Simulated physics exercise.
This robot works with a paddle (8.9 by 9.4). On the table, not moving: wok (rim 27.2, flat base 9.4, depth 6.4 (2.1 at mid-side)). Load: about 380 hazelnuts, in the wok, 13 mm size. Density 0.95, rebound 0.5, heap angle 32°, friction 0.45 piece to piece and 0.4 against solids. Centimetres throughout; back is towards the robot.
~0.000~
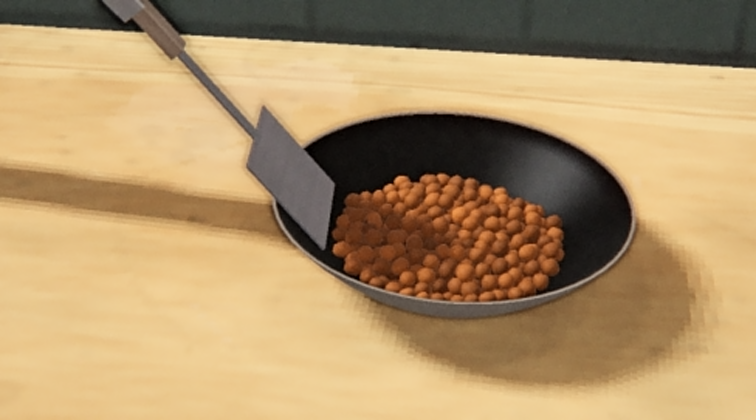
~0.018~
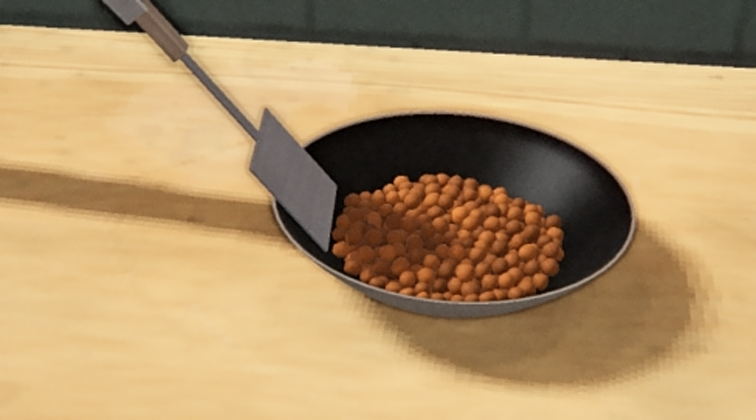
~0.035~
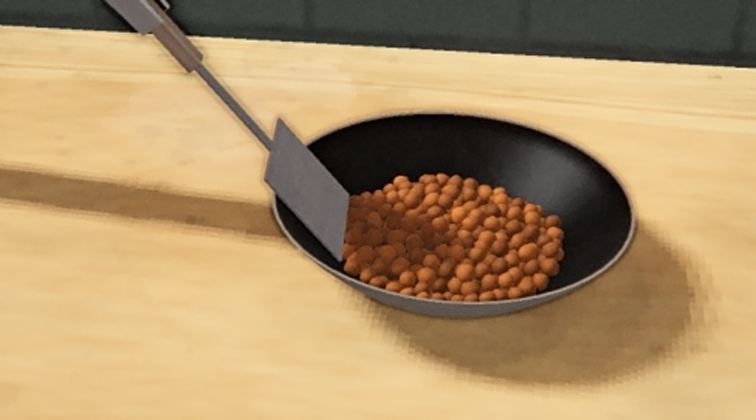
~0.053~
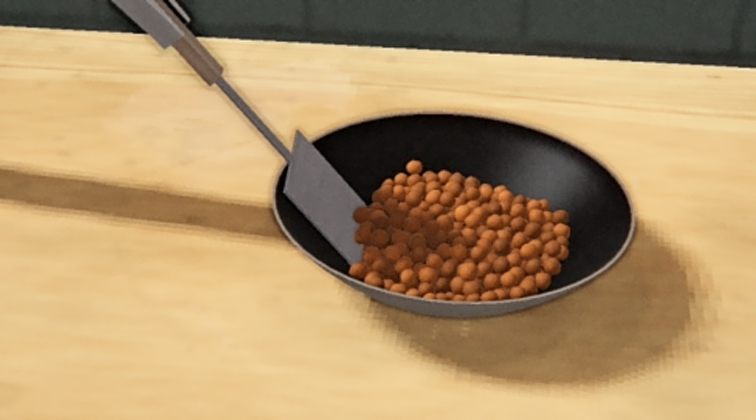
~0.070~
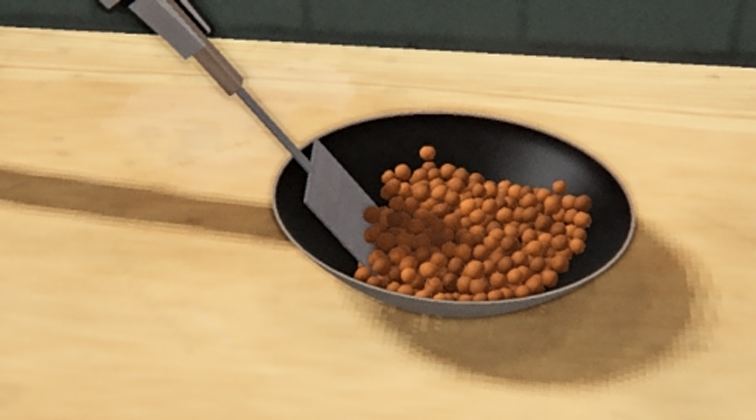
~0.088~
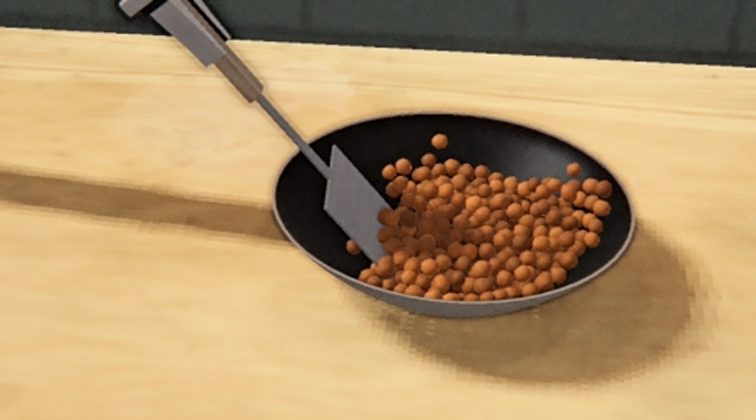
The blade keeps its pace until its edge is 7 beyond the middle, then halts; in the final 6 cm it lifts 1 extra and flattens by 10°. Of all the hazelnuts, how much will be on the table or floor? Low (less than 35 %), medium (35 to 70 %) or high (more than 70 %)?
Share on the table or floor: Low (less than 35 %).
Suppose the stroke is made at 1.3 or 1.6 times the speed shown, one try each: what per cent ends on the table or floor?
About 45 and 55 per cent.
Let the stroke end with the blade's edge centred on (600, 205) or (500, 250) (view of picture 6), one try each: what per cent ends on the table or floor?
About 55 and 10 per cent.
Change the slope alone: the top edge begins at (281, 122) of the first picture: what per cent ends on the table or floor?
Some 30 per cent.
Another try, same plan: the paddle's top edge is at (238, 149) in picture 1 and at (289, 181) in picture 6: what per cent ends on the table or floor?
Some 15 per cent.
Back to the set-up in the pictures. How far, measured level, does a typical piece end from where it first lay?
About 11 cm.
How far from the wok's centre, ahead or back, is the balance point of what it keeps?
About 5.0 cm ahead.
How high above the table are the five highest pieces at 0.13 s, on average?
Roughly 8 cm.
After 0.13 s, sloping 50°, highest piece 9 above the table; 374 in the wok, 3 on the blade or in flight.
After 0.17 s, sloping 46°, highest piece 9 above the table; 367 in the wok, 10 on the blade or in flight.
After 0.40 s, sloping 40°, highest piece 8 above the table; 278 in the wok, 82 on the table or floor, 17 on the blade or in flight.
After 1.45 s, sloping 40°, highest piece 7 above the table; 277 in the wok, 100 on the table or floor.
At rest, 277 in the wok, 100 on the table or floor. That is 27 % on the table or floor.
